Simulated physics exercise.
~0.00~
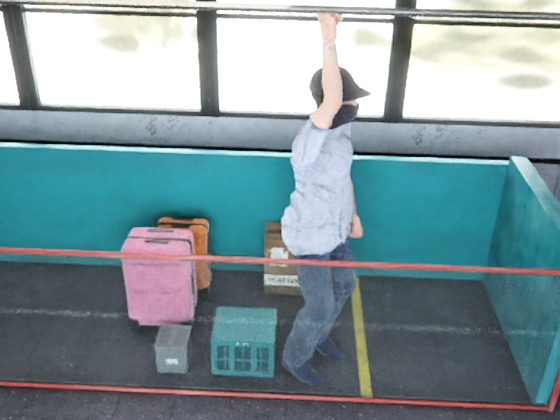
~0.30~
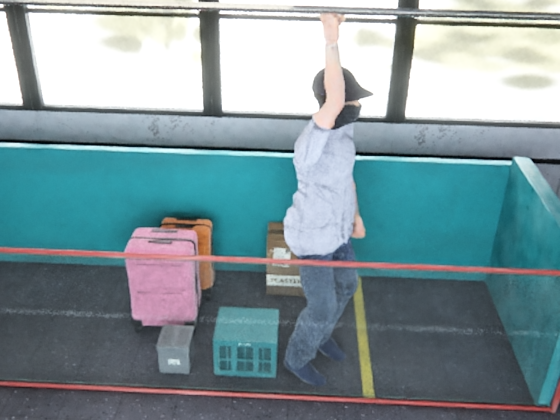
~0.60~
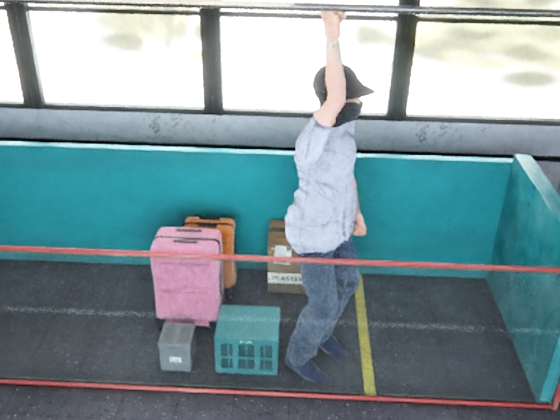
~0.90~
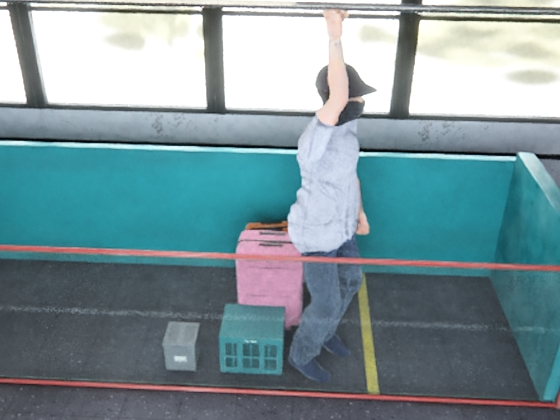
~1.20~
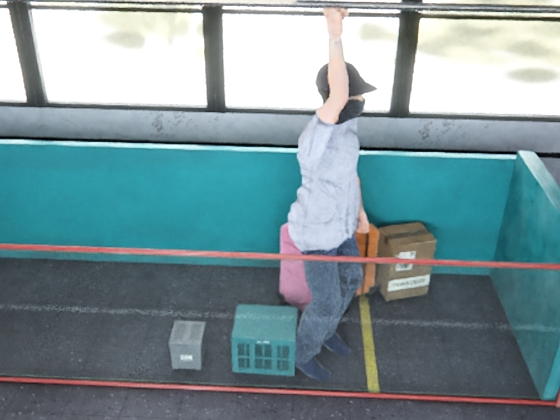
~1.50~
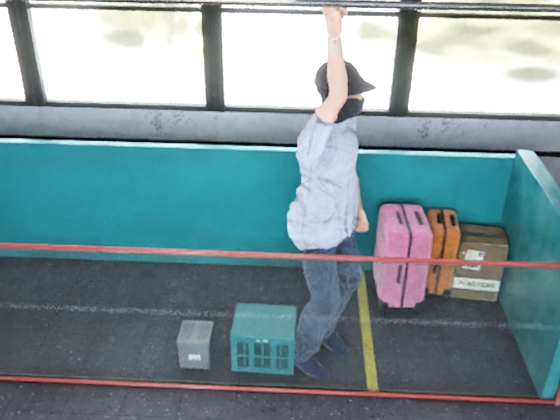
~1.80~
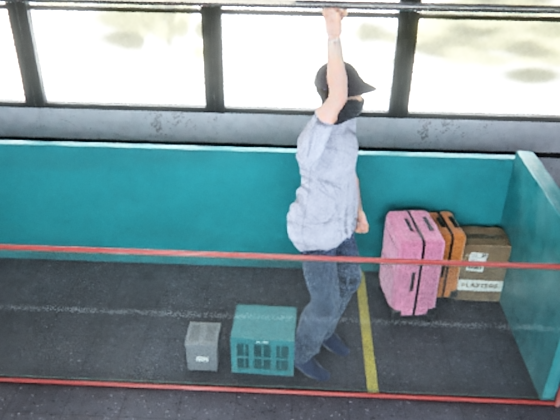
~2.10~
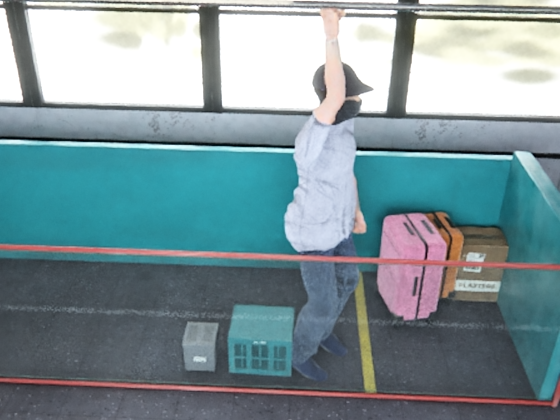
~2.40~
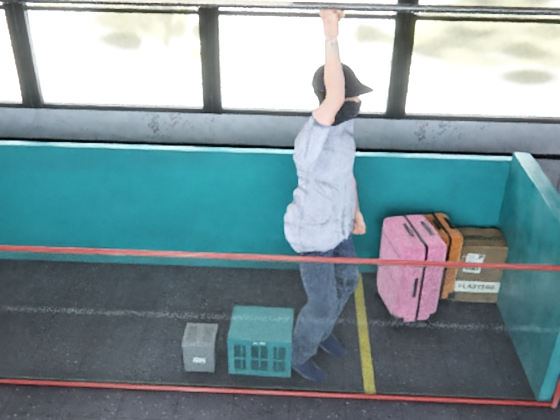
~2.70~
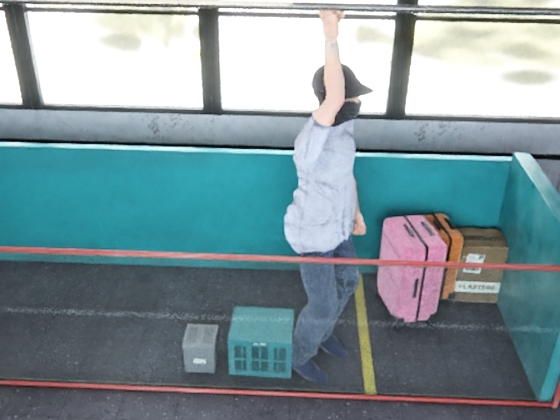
A pink suitcase, an orange case and a brown box slid right behind a passenger holding an overhead rail, crossed the yellow line and settled together near the end wall, while the teal crate and grey tub shifted slightly and stayed left of it.
